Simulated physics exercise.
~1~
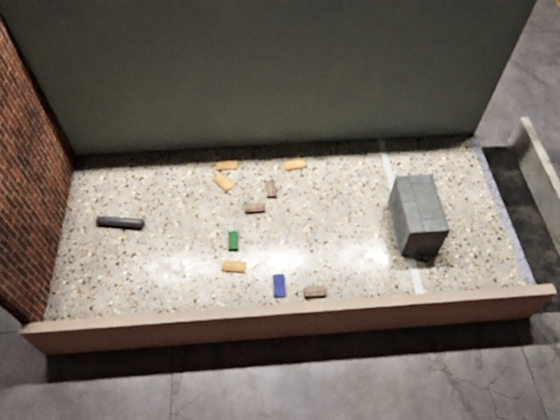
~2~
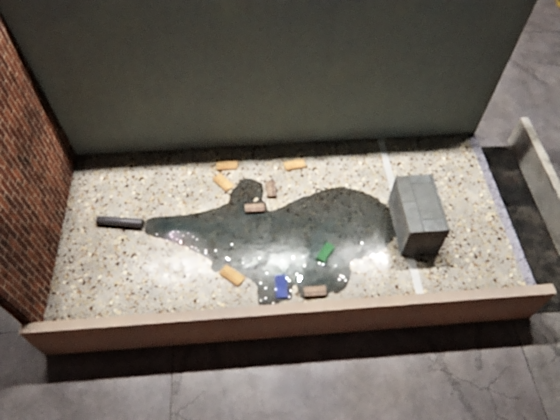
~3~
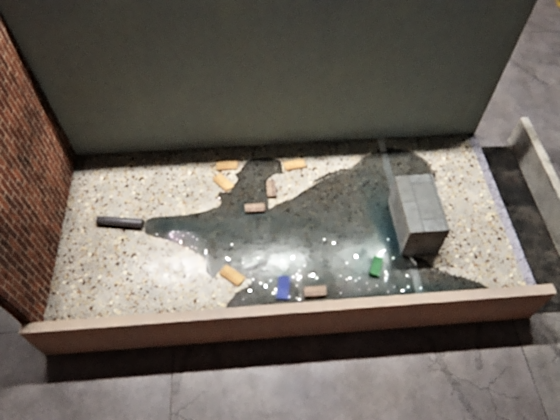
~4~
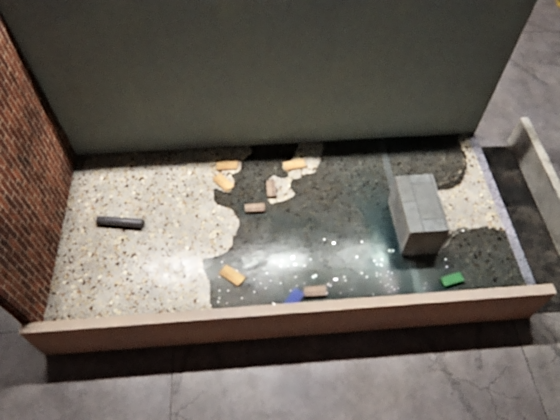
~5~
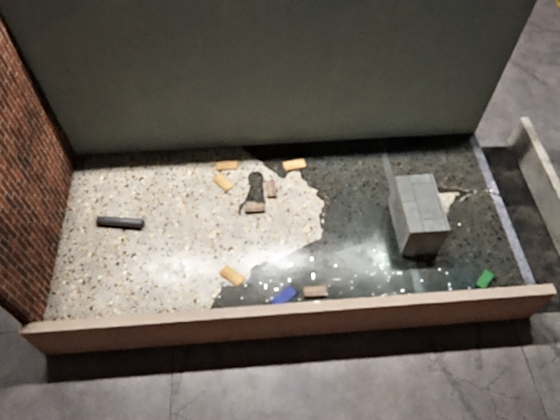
Dark water spreads across a pale speckled floor, seen from high up, with a brick wall at left, a grey-green wall behind and a low ledge in front. Small orange, brown, green and blue pieces lie scattered between a dark hose at left and a large grey block at right. The water leaves the hose, widens rightward and wraps around the block. The green block drifts right in stages and passes the white line, while the blue board shifts slightly. The floor near the hose then clears, and the blue board rests short of the line.
